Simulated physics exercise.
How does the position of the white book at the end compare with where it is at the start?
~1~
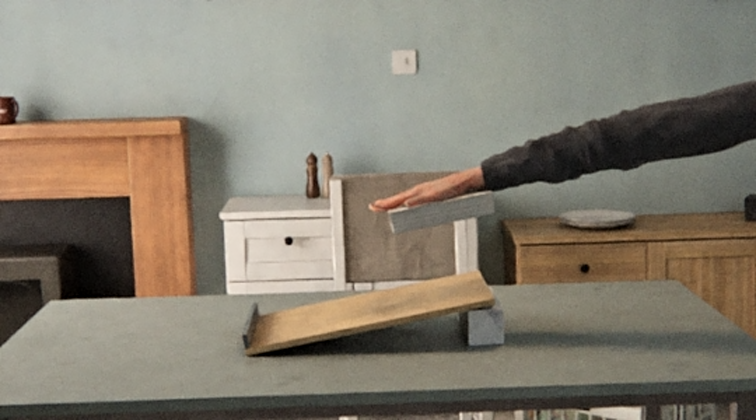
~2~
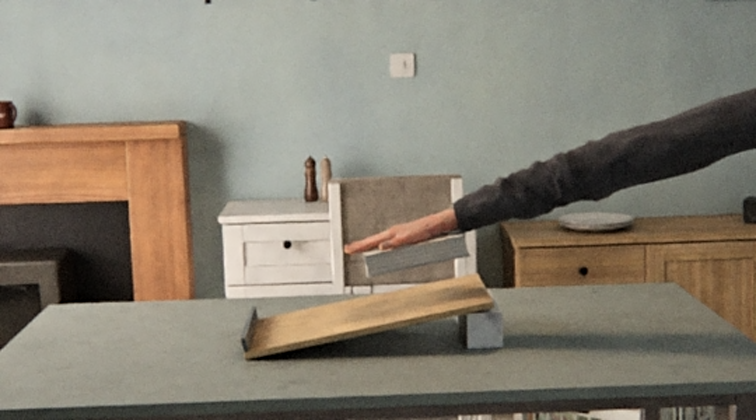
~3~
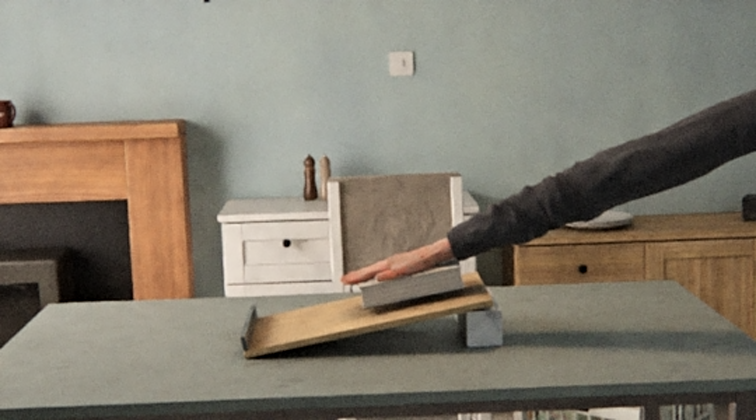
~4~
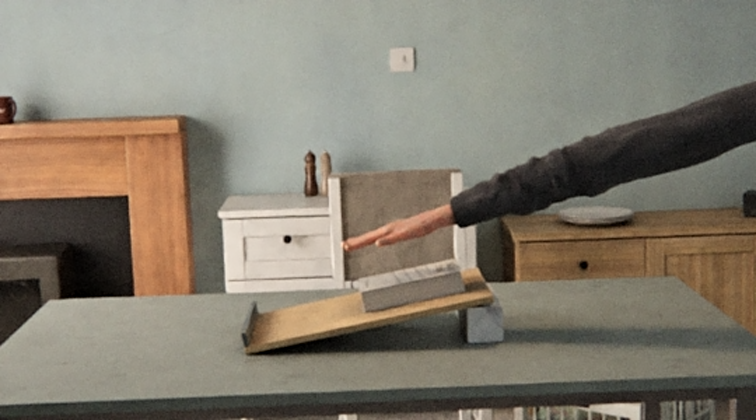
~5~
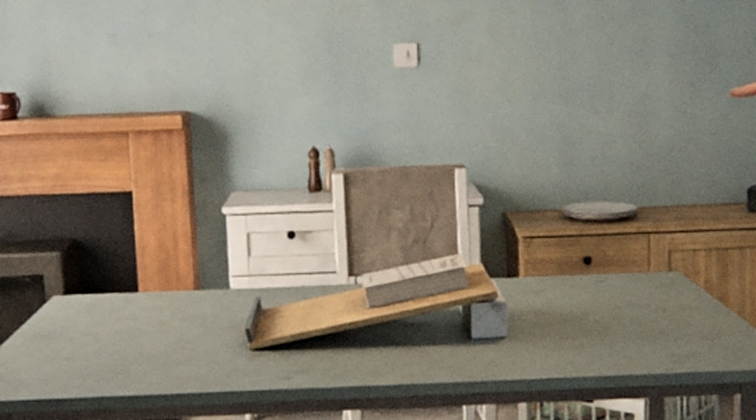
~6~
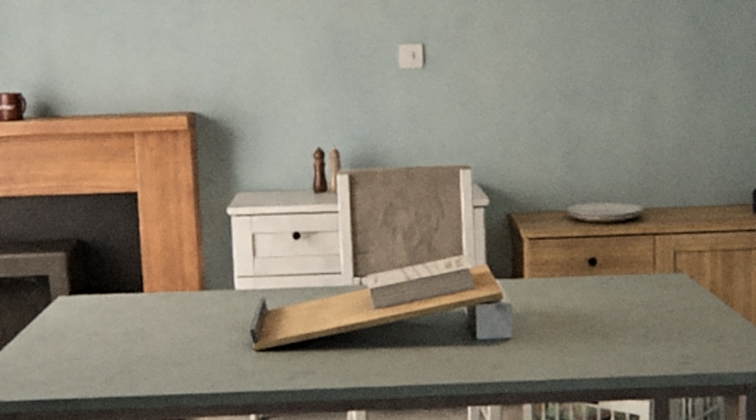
At the start the white book is held in the air above the sloping board, while at the end it is lower and slightly further left, resting on the upper part of the board.
